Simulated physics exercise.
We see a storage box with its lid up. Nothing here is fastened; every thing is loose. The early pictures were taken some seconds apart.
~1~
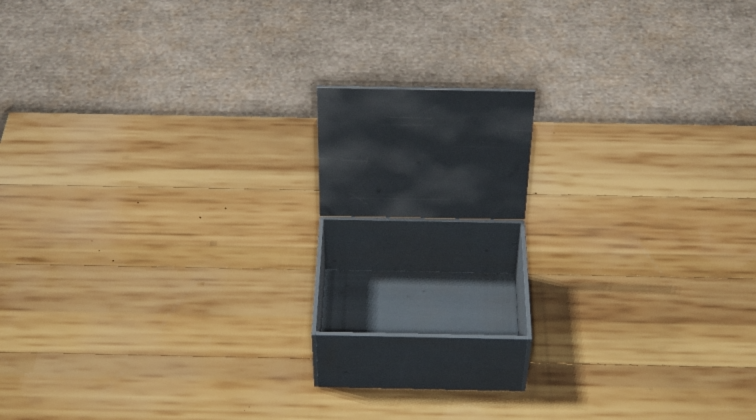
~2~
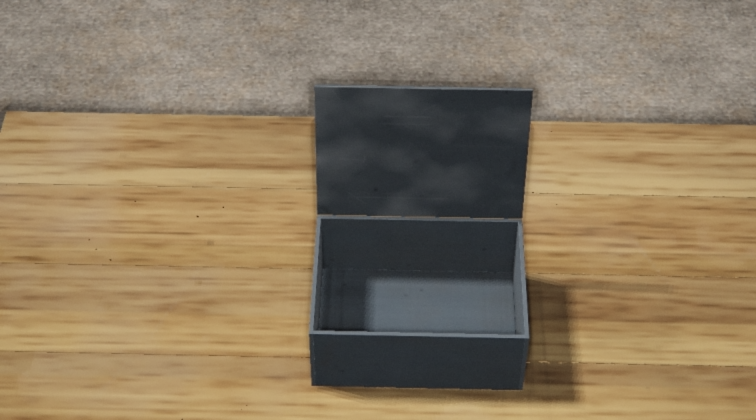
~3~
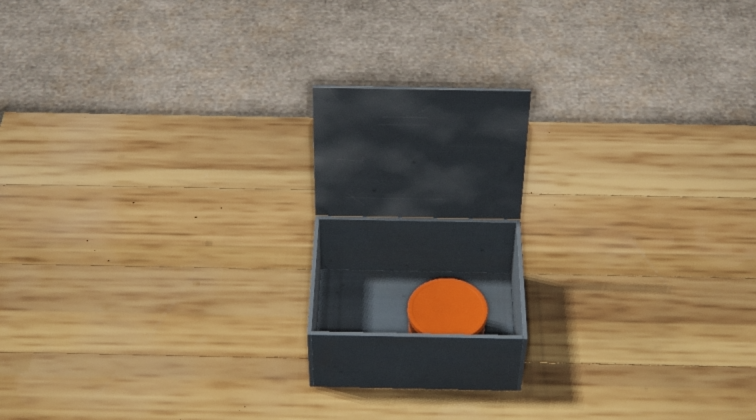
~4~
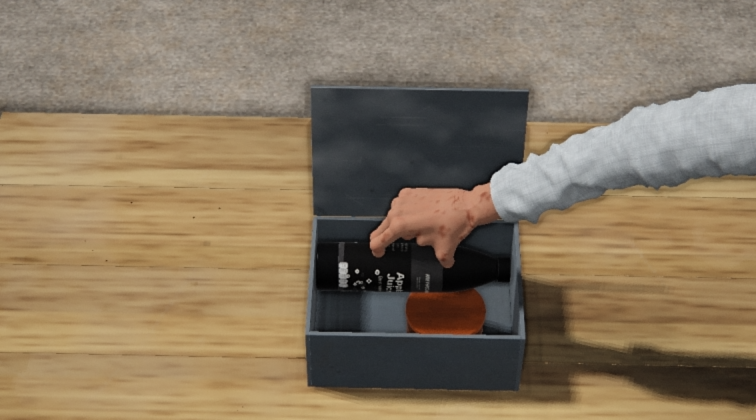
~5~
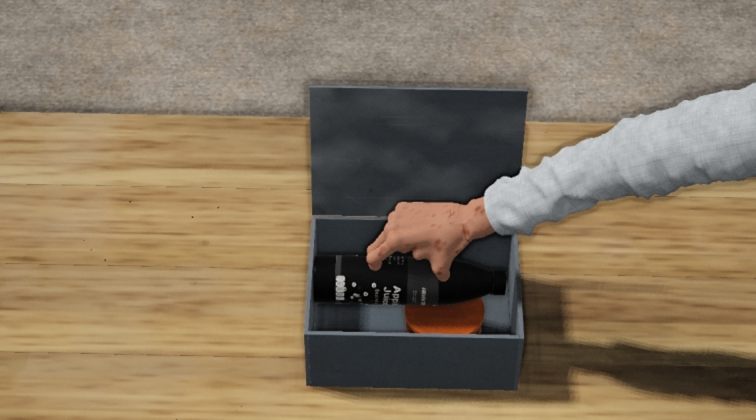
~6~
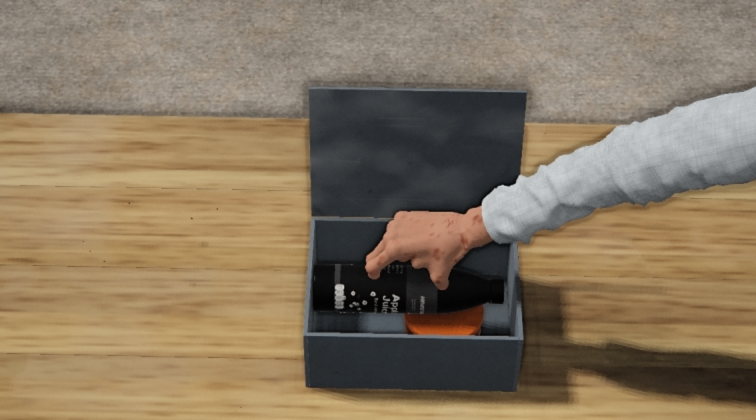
A dark storage box sat open and empty on a wooden table, then an orange tub appeared inside it, and a hand reached in from the right and lowered a black bottle into the box.
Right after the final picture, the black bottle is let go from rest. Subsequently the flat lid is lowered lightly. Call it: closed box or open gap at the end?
Open gap.
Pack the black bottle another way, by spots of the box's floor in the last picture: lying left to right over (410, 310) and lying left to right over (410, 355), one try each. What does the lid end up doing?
Try one: Lid goes down; try two: Lid stays raised.
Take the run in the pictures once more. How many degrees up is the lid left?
Angle: About 14°.
Then, 1.20 s after the last picture, lid starting down.
Then, 1.80 s after the last picture, lid 42° above the rim.
Then, 2.50 s after the last picture, lid 14° above the rim.
At rest, lid 14° above the rim; both in place. Seen from the same camera at the end, black bottle near (409, 293).
